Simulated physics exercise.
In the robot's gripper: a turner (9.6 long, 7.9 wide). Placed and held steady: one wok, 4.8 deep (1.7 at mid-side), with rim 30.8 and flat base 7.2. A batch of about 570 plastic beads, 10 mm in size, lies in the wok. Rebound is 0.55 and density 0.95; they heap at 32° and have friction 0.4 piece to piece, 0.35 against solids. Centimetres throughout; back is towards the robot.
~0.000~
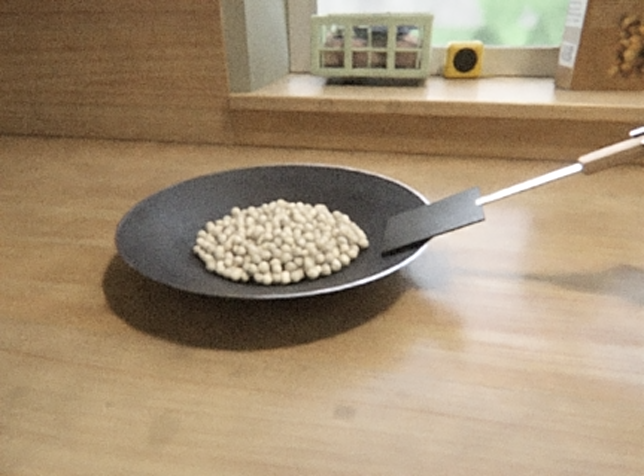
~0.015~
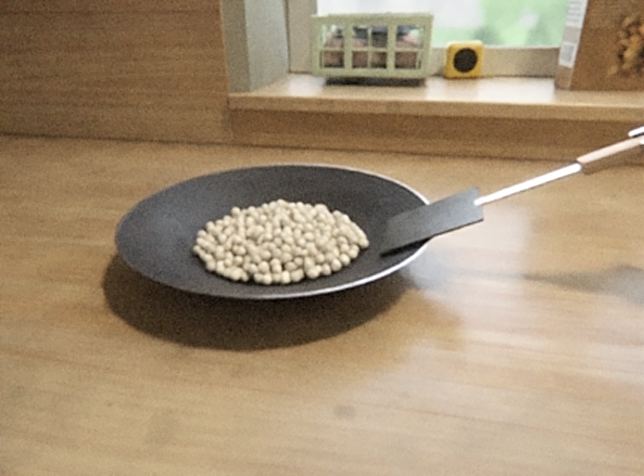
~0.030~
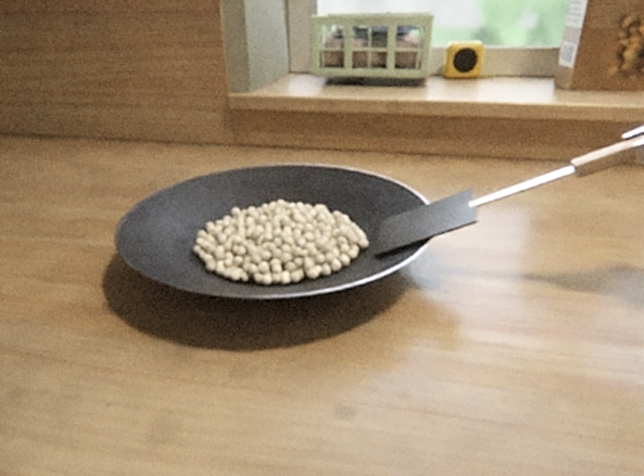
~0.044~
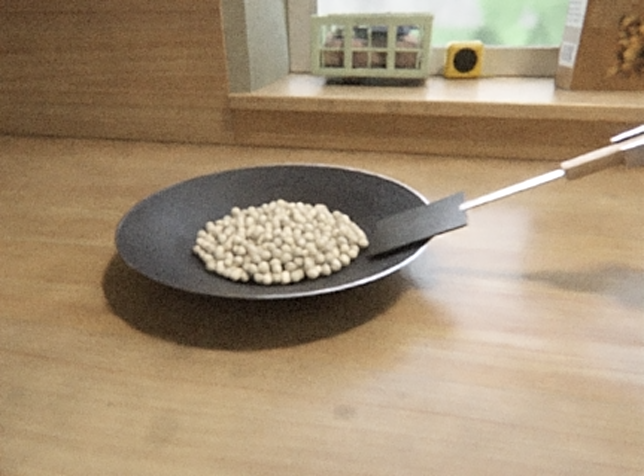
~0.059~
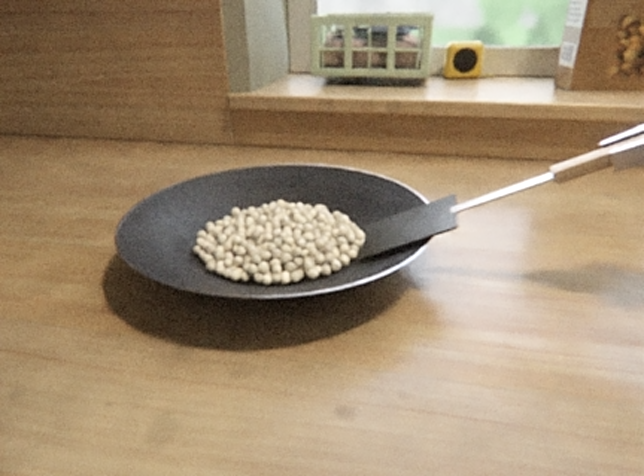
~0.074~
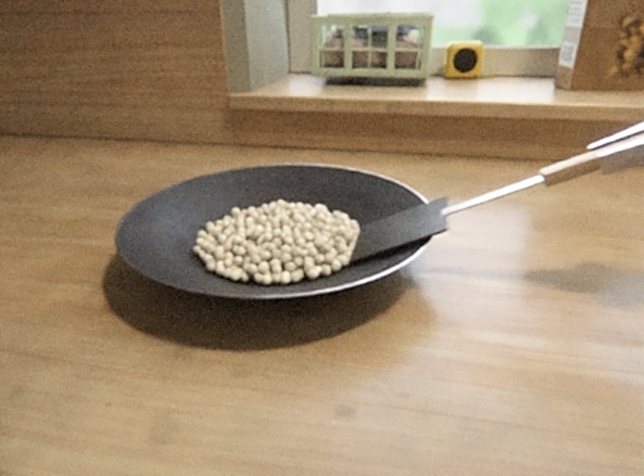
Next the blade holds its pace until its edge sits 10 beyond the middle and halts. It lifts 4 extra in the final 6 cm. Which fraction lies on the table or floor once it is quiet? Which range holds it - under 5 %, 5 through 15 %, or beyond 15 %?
The range 5 through 15 % holds it.
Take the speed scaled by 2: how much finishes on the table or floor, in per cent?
Something close to 35 per cent ends up on the table or floor.
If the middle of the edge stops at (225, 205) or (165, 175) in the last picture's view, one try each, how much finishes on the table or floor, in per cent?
Estimates, in order: 0 % and 20 %.
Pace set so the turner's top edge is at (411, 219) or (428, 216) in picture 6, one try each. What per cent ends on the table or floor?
Estimates: Near 35 %, near 20 %.
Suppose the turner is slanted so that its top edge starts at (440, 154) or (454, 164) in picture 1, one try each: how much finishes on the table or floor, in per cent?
About 10% and 10%.
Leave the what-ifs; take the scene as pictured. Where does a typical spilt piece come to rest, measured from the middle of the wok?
I'd say some 26 centimetres, give or take.
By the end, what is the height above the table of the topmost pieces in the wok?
Roughly 5.5 centimetres.
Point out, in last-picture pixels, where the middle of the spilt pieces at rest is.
At about (85, 234) in the last picture.
After 0.20 s, sloping 26°, highest piece 4 above the table; 571 in the wok.
After 0.32 s, sloping 26°, highest piece 6 above the table; 571 in the wok.
After 0.59 s, sloping 26°, highest piece 6 above the table; 515 in the wok, 50 on the table or floor, 6 on the blade or in flight.
After 1.64 s, sloping 26°, highest piece 5 above the table; 515 in the wok, 56 on the table or floor.
At rest, 515 in the wok, 56 on the table or floor. That is 10 % on the table or floor.
